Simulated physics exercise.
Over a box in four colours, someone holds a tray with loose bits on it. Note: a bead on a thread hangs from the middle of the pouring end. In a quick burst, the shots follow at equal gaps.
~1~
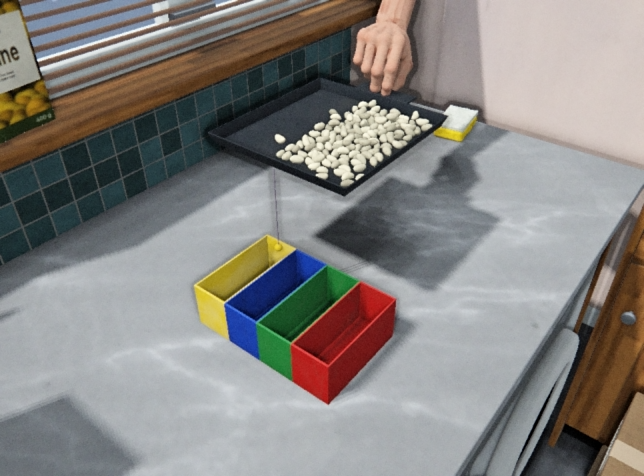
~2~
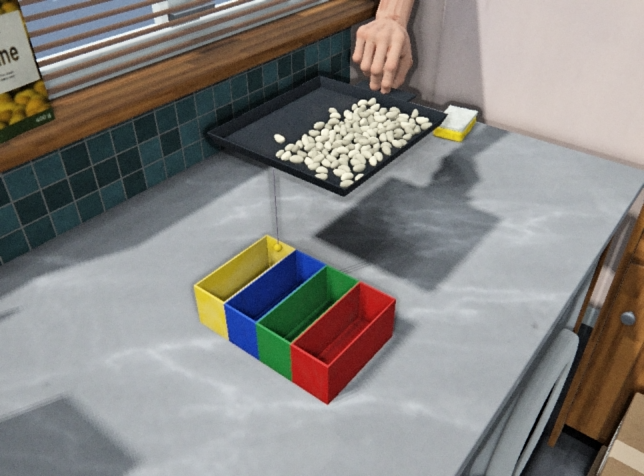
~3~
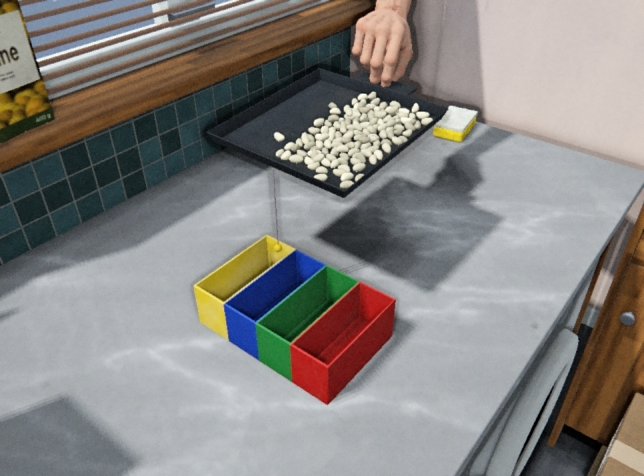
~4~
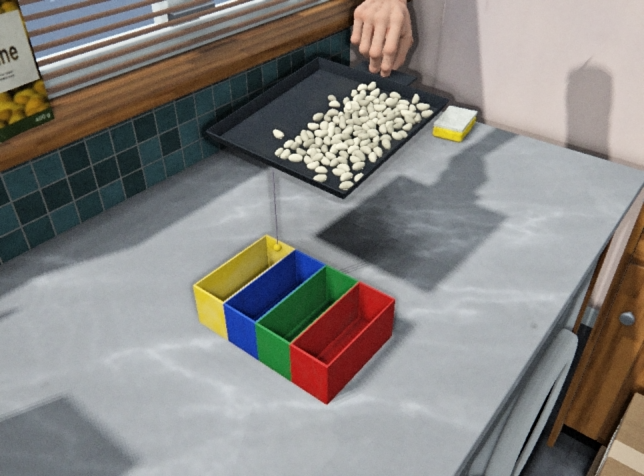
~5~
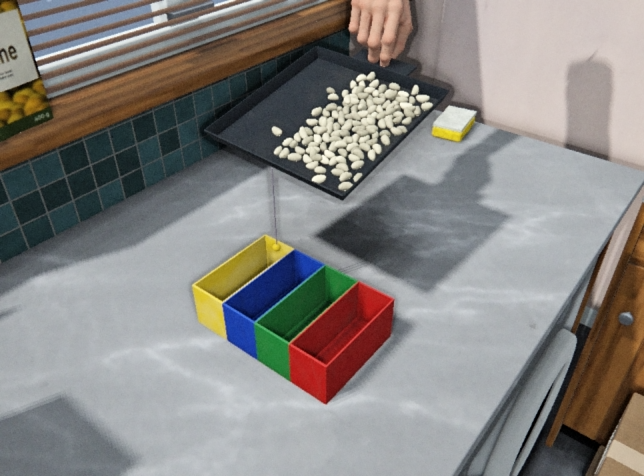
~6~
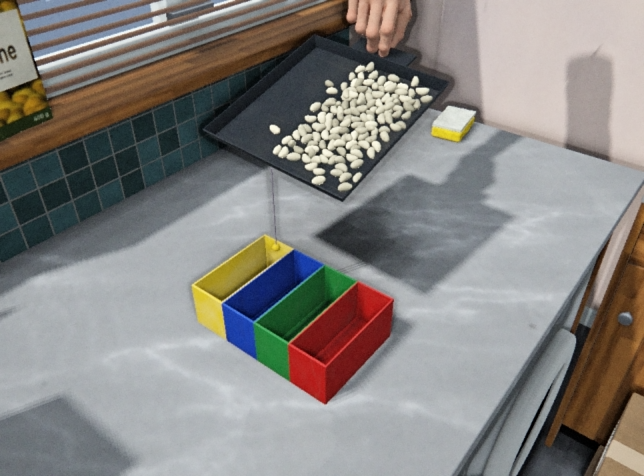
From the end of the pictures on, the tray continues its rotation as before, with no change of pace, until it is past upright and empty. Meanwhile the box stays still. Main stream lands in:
Green.
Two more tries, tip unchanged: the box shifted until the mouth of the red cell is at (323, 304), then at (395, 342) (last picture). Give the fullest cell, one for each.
For the first spot the answer is the red one, and for the second spot it is that blue cell.
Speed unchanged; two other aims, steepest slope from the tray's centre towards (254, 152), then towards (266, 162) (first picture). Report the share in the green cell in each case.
0 % then 10 %, roughly.
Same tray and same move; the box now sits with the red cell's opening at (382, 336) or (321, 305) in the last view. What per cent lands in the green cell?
30 %, 30 %.
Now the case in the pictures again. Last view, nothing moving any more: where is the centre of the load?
Somewhere around (298, 334) in the last picture.
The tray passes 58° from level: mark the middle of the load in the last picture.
I'd mark the middle close to (318, 164).
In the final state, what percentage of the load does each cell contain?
The yellow cell gets about 10, the blue cell about 20, the green cell about 40 and the red cell about 20.
Shortly afterwards, tray tipped steeply; the bulk on the tray; only a few in the red cell; a little falling or outside the box.
Next, tray tipped right over; a little on the tray; near a third in the green cell; near a quarter in the red cell; near a quarter in the blue cell; a little in the yellow cell; a little falling or outside the box.
Some moments later, tray tipped past a quarter turn; near a third in the green cell; near a quarter in the blue cell; near a quarter in the red cell; a little in the yellow cell; only a few falling or outside the box.
In the end, tray tipped past a quarter turn; near a third in the green cell; near a quarter in the blue cell; near a quarter in the red cell; a little in the yellow cell; only a few outside the box.
